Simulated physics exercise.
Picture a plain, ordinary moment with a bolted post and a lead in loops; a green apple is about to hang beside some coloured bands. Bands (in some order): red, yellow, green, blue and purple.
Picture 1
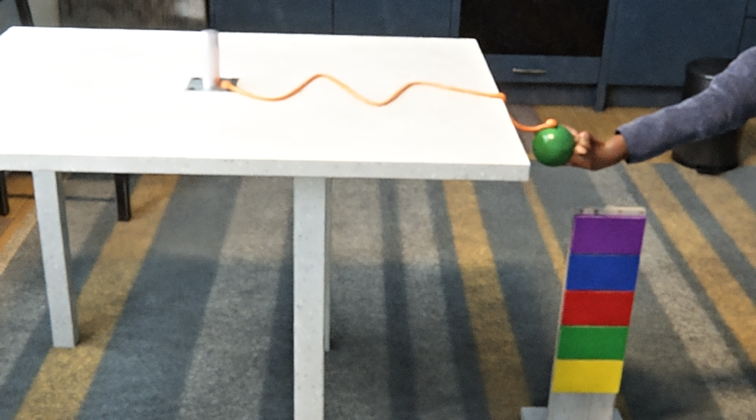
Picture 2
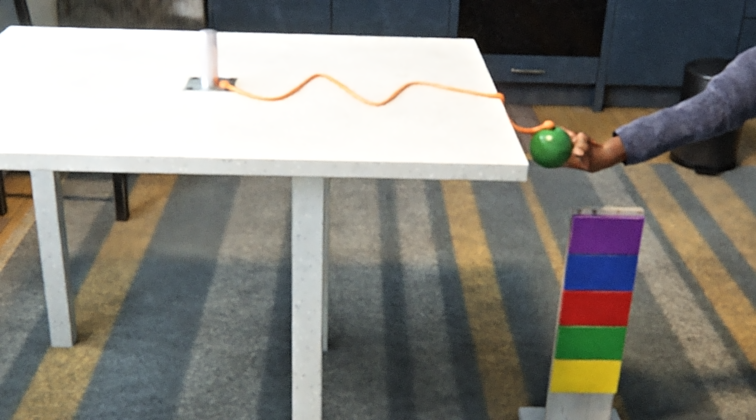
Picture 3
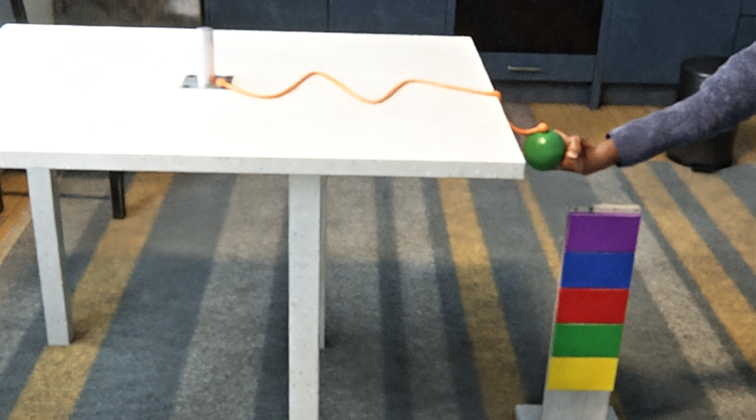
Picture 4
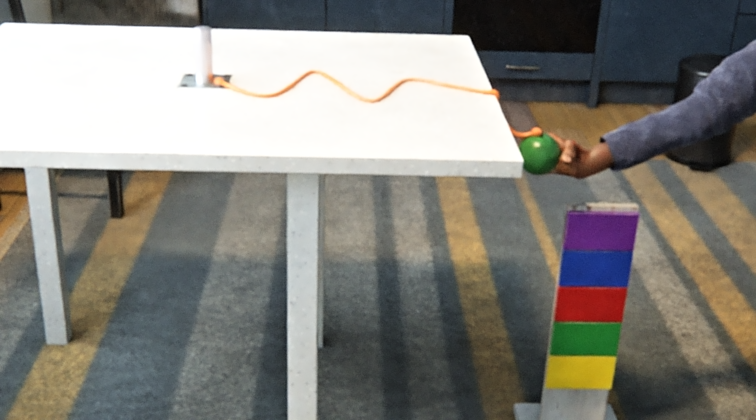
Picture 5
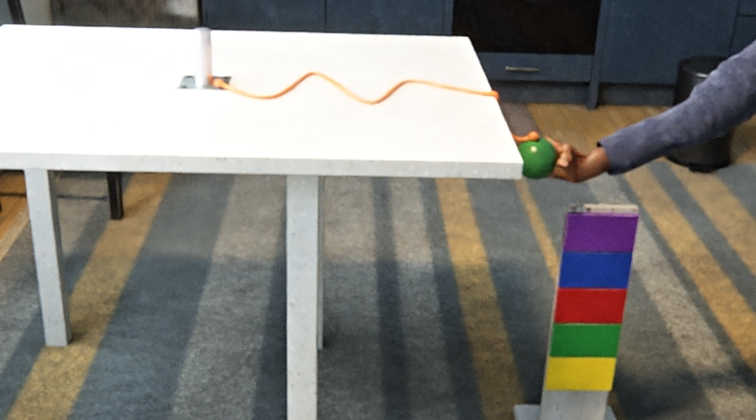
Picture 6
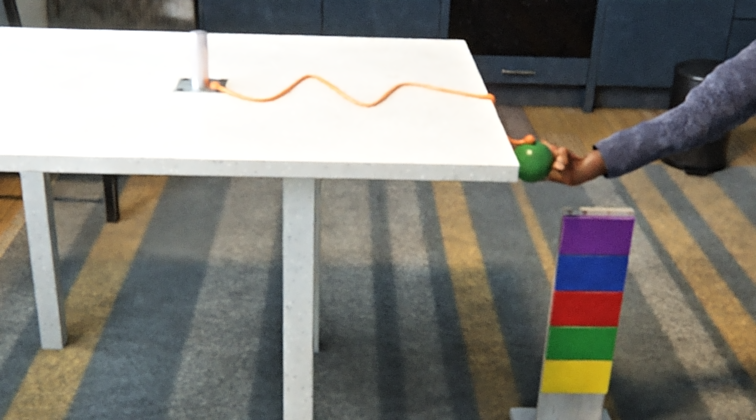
In a room with a striped carpet, a hand holds a green ball, tied to a wavy orange cord lying across a white table, just off the table's right edge. Above an upright strip of coloured bands, purple at the top, the hand eases the ball slightly left and down, close against the edge.
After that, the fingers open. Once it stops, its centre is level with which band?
The green band.
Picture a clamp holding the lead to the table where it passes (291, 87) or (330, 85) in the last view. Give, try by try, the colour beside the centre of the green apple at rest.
It would be red; blue.
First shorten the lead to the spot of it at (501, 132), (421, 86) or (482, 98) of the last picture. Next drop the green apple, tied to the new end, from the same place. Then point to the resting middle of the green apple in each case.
First try near (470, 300), second near (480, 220), third near (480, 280).
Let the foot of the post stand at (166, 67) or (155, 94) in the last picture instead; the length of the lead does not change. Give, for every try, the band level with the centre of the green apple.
It would be red; red.
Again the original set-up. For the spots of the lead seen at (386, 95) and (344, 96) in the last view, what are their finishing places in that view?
They end up around (486, 141) and around (454, 94).
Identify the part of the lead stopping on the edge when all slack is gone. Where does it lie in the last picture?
Location: About (369, 106).
Early on, apple near (490, 336); level with green.
Midway, apple near (455, 332); level with green.
Finally, apple near (467, 335); level with green. At green.
